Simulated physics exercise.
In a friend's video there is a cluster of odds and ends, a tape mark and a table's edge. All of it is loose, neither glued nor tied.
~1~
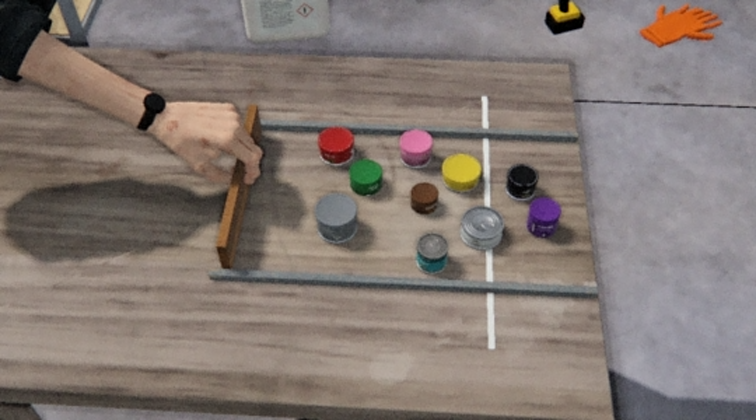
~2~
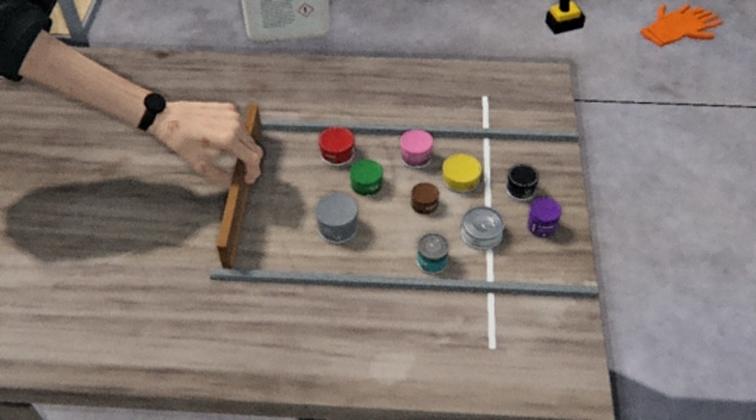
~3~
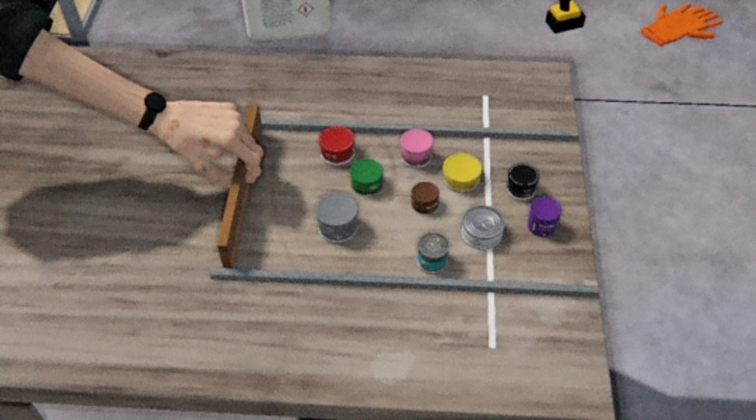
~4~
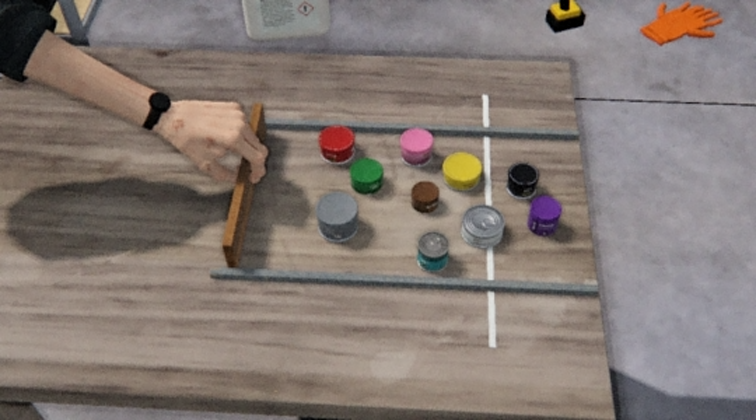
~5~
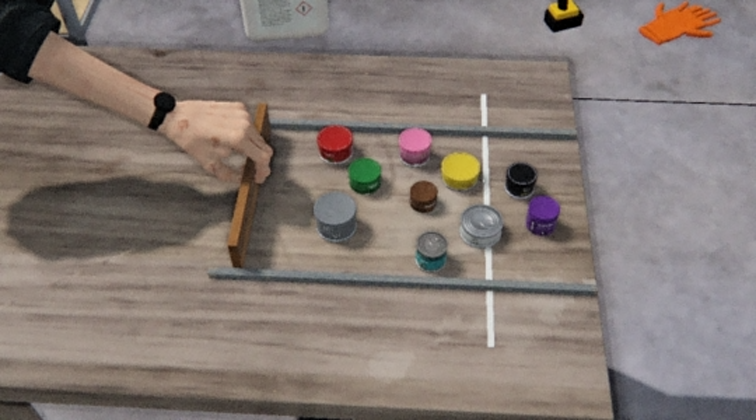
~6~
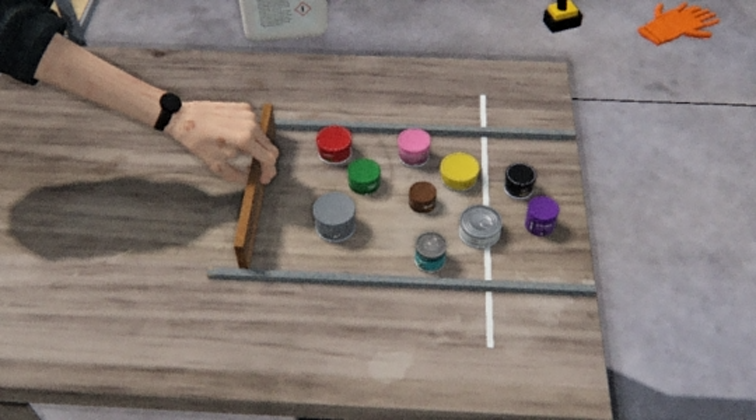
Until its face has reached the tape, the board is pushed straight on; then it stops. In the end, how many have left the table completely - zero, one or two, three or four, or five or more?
Fails to push any off.
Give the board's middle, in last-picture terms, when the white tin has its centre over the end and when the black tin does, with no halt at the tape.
The middle is at (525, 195) when it's the white tin, and at (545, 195) when it's the black tin.
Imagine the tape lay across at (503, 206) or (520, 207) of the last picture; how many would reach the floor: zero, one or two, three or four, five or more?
Well, the first gives 1 or 2 and the second gives one or two.
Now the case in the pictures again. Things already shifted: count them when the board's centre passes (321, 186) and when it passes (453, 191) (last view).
2 at one spot and 10 at the other.
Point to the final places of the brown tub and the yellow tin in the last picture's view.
The brown tub stops around (500, 201); the yellow tin around (535, 170).
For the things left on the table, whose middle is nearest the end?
Result: Purple tub.
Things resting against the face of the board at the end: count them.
Contact count: 5.
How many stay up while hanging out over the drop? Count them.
The number would be 1.
Soon after, none off yet; purple tub at rest near (542, 217); black tin at rest near (520, 181); white tin at rest near (480, 226).
Then, none off yet; purple tub at rest near (542, 217); black tin moving near (528, 183); white tin moved about its own width near (508, 228).
At rest, the number that fall off is zero.
